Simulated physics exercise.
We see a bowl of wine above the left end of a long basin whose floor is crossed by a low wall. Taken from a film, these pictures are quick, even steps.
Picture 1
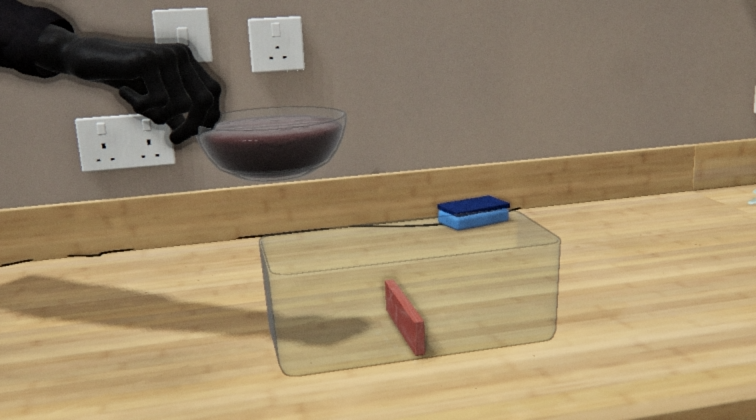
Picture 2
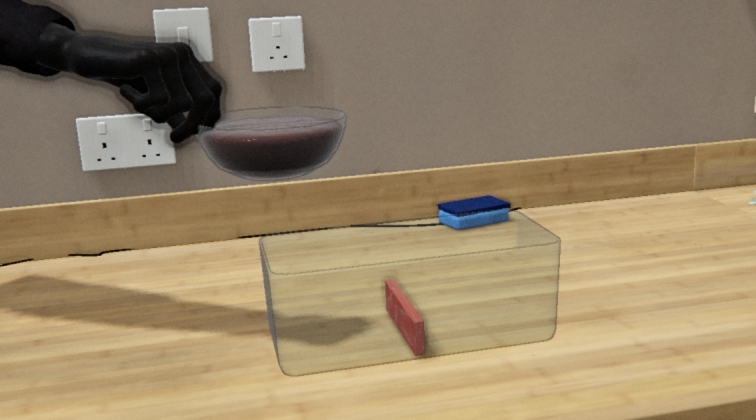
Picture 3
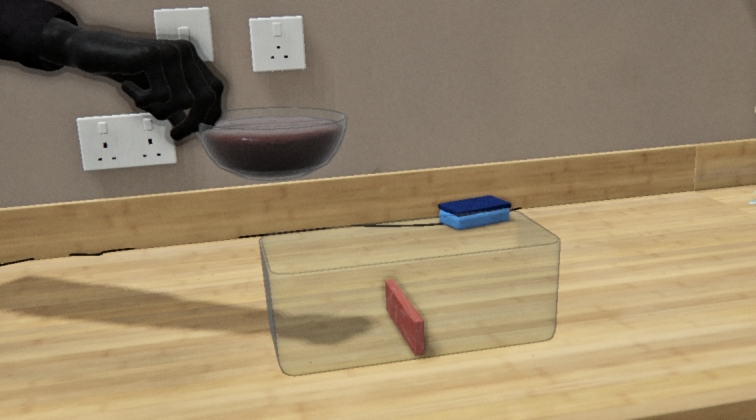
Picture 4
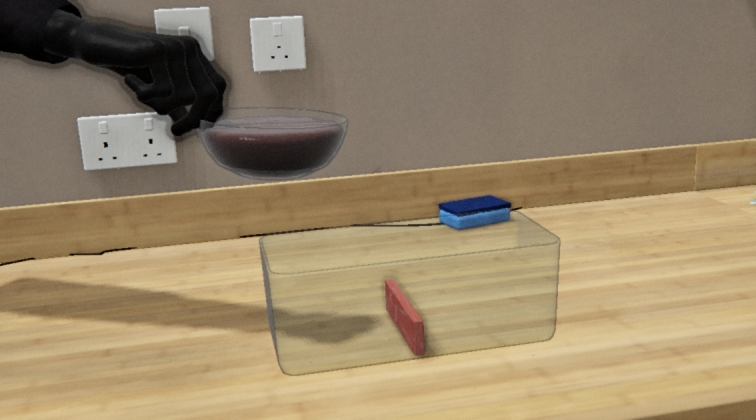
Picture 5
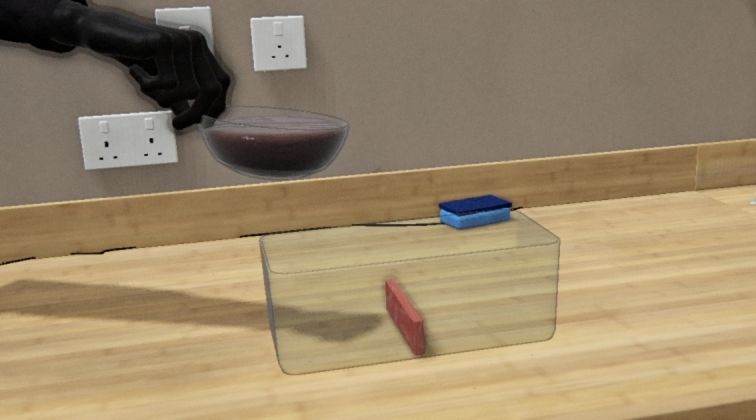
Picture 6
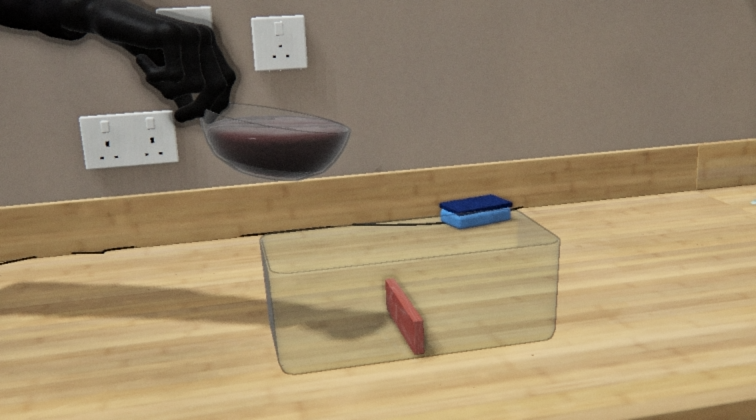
A black-gloved hand holds a clear bowl of dark red wine above the left end of a long, transparent basin on a pale wooden worktop, seen from slightly above. A low red wall stands inside the basin, a blue sponge lies behind it, and white sockets line the grey-brown wall. The hand slowly tilts the bowl slightly rightward, while the camera stays practically still.
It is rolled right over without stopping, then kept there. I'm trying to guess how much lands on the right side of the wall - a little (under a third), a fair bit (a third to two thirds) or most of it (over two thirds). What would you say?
I would say a fair bit, a third to two thirds.
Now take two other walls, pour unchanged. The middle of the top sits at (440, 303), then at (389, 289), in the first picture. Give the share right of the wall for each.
The first placement gives around 15 percent, the second 65 percent.
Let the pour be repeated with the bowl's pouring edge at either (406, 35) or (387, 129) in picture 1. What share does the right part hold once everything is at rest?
90 %, 80 %.
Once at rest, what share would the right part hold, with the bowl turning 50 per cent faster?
I'd put it at some 40 percent.
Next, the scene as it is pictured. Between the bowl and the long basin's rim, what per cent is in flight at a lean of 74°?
Estimated: 35 per cent or thereabouts.
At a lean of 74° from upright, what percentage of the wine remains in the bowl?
20 %.
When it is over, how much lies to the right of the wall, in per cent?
50 in a hundred.
A moment on, the bowl is tipped part way and 22 per cent is still to pour, 12 is left of the wall and 30 right of it.
Next, the bowl is tipped right over and 0 per cent is still to pour, 47 is left of the wall and 52 right of it.
Then the bowl is tipped right over and 0 per cent is still to pour, 47 is left of the wall and 52 right of it.
Later the bowl is tipped right over and 0 per cent is still to pour, 47 is left of the wall and 52 right of it.
In the end 47 per cent lies left of the wall, 52 right of it and 1 outside.
